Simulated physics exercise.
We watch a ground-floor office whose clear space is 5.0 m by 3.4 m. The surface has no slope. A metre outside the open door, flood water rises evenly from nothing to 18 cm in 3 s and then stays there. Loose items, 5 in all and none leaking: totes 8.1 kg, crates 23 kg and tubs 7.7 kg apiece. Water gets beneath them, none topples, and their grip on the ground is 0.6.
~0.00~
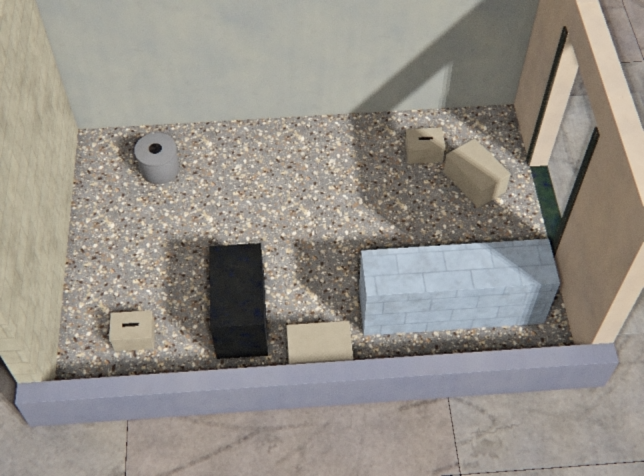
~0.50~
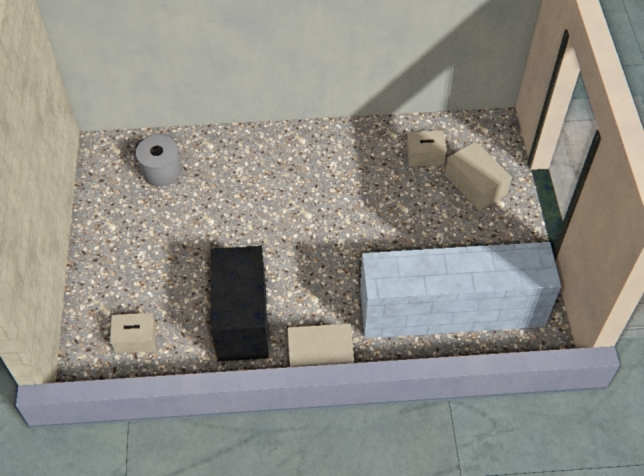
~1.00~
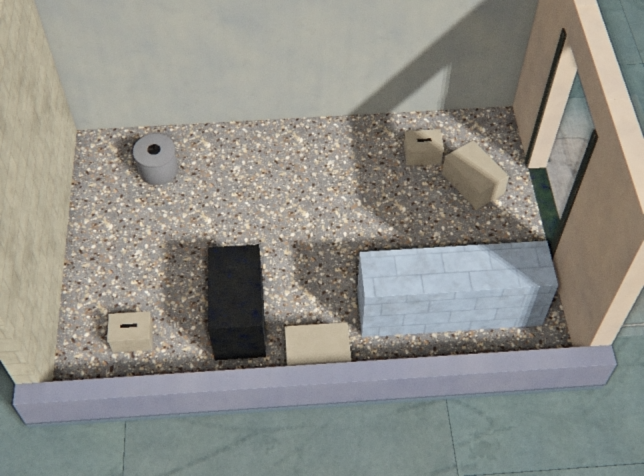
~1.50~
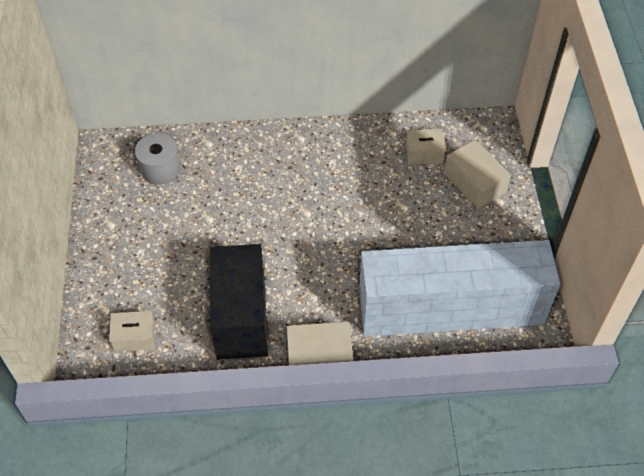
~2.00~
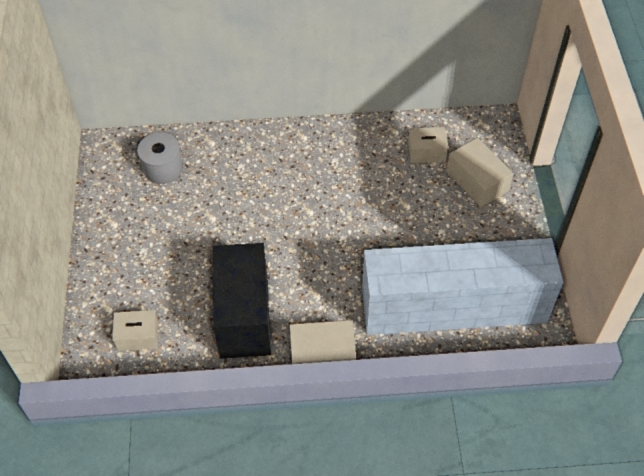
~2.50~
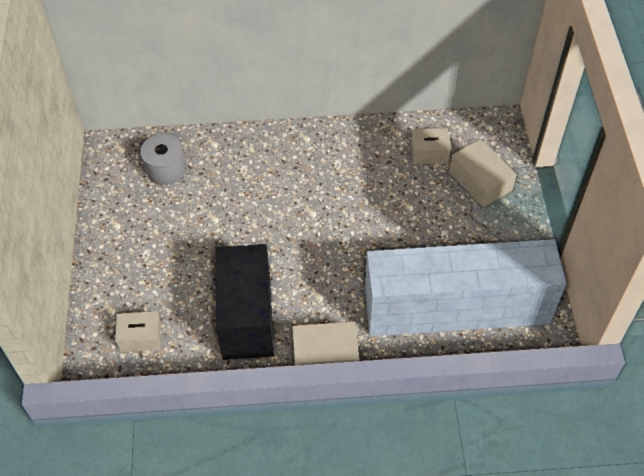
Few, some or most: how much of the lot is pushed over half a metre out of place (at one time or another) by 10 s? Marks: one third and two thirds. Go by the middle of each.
It is one to two thirds.
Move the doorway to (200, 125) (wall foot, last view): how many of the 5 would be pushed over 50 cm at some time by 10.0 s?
In that case 2 of them.
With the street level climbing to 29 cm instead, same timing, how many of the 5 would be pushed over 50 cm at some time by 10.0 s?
In that case 4 of them.
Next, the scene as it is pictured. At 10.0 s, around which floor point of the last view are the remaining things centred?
At about (271, 228).
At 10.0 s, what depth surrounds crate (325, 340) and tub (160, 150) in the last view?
Roughly 5 and 9 cm.
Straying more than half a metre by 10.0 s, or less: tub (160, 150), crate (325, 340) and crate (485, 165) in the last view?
In turn: Less, less, more.
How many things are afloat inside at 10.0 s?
1 of them.
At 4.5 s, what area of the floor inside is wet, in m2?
Roughly 5.5 m2.
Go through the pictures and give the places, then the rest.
The first frame shows a tote at (131, 325) rests on the ground; a crate at (478, 164), on the bottom; 0.0 m2 under water; 0 of 5 have shifted.
The second frame shows a tote at (132, 327), on the bottom; a crate at (480, 167), on the bottom; 0.0 m2 under water; 0 of 5 have shifted.
The third frame shows a tote at (129, 326) rests on the ground; a crate at (477, 166), on the bottom; water covers 0.0 m2; 0 of 5 have shifted.
The fourth frame shows a tote at (131, 326), on the bottom; a crate at (479, 165), on the bottom; water covers 0.0 m2; 0 of 5 have shifted.
The fifth frame shows a tote at (134, 325) rests on the ground; a crate at (481, 163), on the bottom; water covers 0.1 m2; 0 of 5 have shifted.
The sixth frame shows a tote at (137, 326), on the bottom; a crate at (484, 165) rests on the ground; water covers 0.5 m2; 0 of 5 have shifted.
After 3.5 s 0 of 5 are over 50 cm from their spots; 0 afloat.
After 4.5 s 0 of 5 are over 50 cm from their spots; 0 afloat.
After 7.0 s 1 of 5 are over 50 cm from their spots; 0 afloat.
After 10.0 s 2 of 5 are over 50 cm from their spots, and 2 have been at some point; 1 afloat.
